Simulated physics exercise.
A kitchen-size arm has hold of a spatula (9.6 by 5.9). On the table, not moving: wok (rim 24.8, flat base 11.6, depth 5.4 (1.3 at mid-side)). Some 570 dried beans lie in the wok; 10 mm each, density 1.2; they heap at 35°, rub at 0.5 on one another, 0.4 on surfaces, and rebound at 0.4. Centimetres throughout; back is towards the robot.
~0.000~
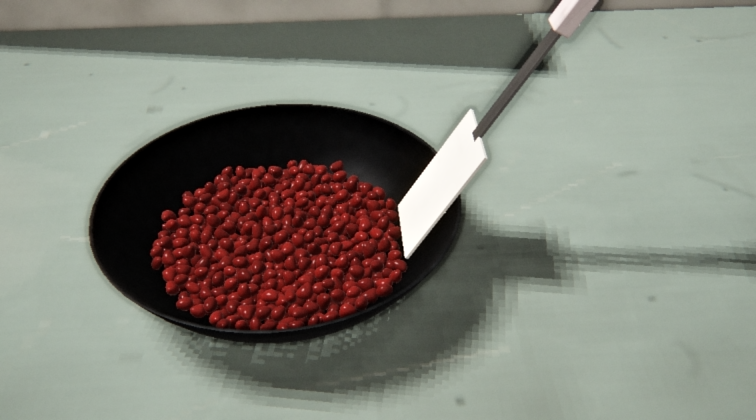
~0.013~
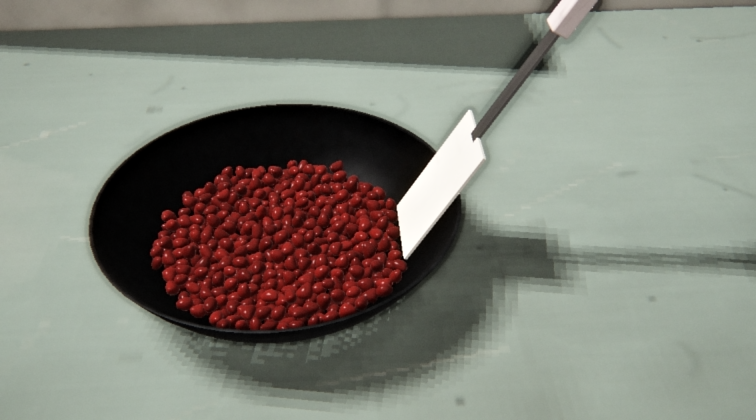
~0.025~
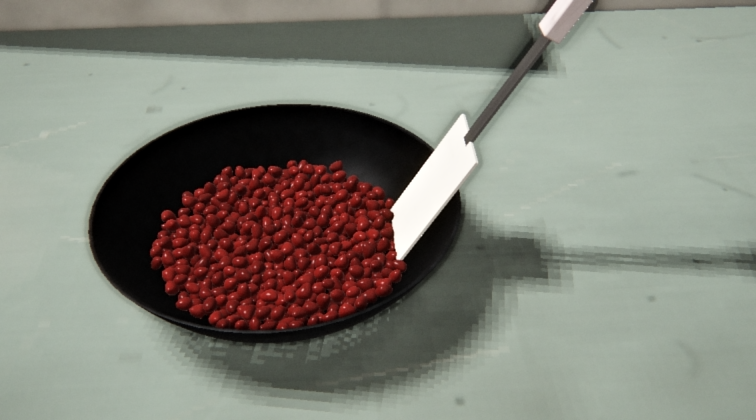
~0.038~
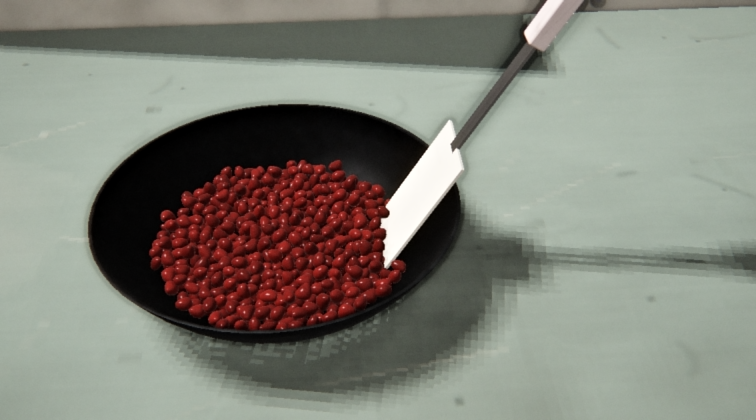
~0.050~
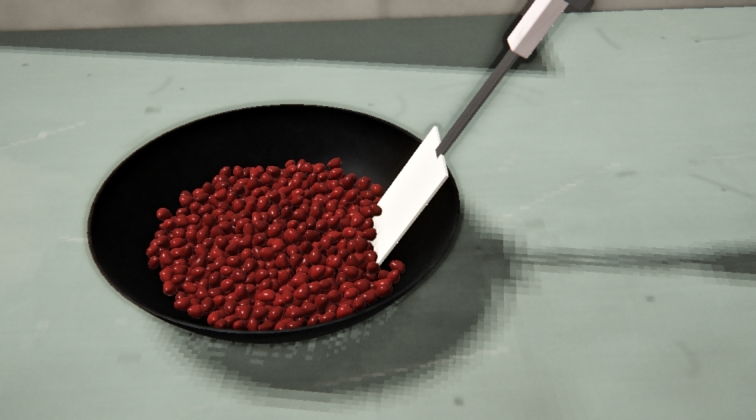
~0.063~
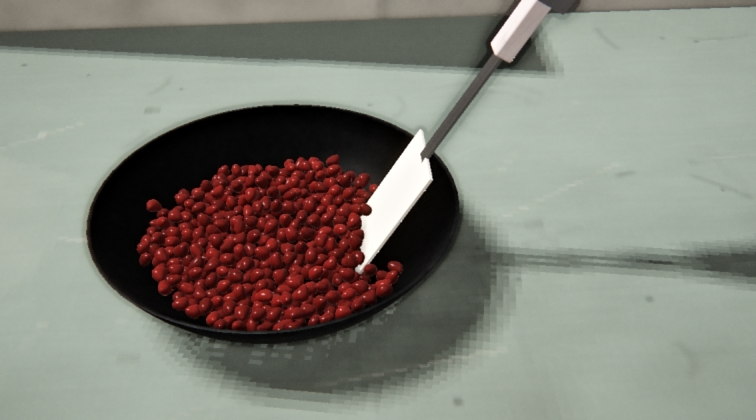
A white spatula with a dark shaft rests nearly still at the right side of a black wok filled with glossy red beans on a pale green table. It then slides left and slightly down into the wok, pressing against the heap's right edge and nudging the beans a little leftward.
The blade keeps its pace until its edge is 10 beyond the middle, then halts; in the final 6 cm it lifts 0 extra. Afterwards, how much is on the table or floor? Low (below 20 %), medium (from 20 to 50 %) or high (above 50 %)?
Share on the table or floor: Medium (from 20 to 50 %).
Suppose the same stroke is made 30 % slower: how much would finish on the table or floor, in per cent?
Then about 25 per cent.
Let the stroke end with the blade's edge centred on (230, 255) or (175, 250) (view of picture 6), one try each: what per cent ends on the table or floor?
About 0 and 10 per cent.
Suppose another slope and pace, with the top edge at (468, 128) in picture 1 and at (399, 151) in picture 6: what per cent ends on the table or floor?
Some 35 per cent.
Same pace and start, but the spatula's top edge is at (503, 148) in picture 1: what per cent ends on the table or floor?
About 30 per cent.
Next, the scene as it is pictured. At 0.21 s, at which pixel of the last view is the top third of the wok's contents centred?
Around (167, 219).
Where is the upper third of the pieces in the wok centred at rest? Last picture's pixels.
At about (215, 221).
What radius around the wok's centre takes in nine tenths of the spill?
Some 30 cm.
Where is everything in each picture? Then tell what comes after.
In the first picture, spatula top edge at (479, 133), sloping 59°; upper third of the load around (278, 237), from x 155 to 400, top at y 165; 574 in the wok.
In the second picture, spatula top edge at (477, 133), sloping 59°; upper third of the load around (278, 237), from x 155 to 400, top at y 165.
In the third picture, spatula top edge at (470, 137), sloping 59°; upper third of the load around (278, 237), from x 155 to 400, top at y 165.
In the fourth picture, spatula top edge at (457, 144), sloping 59°; upper third of the load around (284, 235), from x 155 to 400, top at y 165.
In the fifth picture, spatula top edge at (441, 150), sloping 59°; upper third of the load around (280, 233), from x 150 to 400, top at y 165.
In the sixth picture, spatula top edge at (426, 154), sloping 59°; upper third of the load around (265, 231), from x 145 to 395, top at y 160; 574 in the wok.
After 0.13 s, sloping 59°, highest piece 8 above the table; 574 in the wok.
After 0.21 s, sloping 59°, highest piece 7 above the table; 573 in the wok, 1 on the blade or in flight.
After 0.44 s, sloping 59°, highest piece 12 above the table; 415 in the wok, 109 on the table or floor, 50 on the blade or in flight.
After 1.49 s, sloping 59°, highest piece 6 above the table; 415 in the wok, 159 on the table or floor.
At rest, 415 in the wok, 159 on the table or floor. That is 28 % on the table or floor.
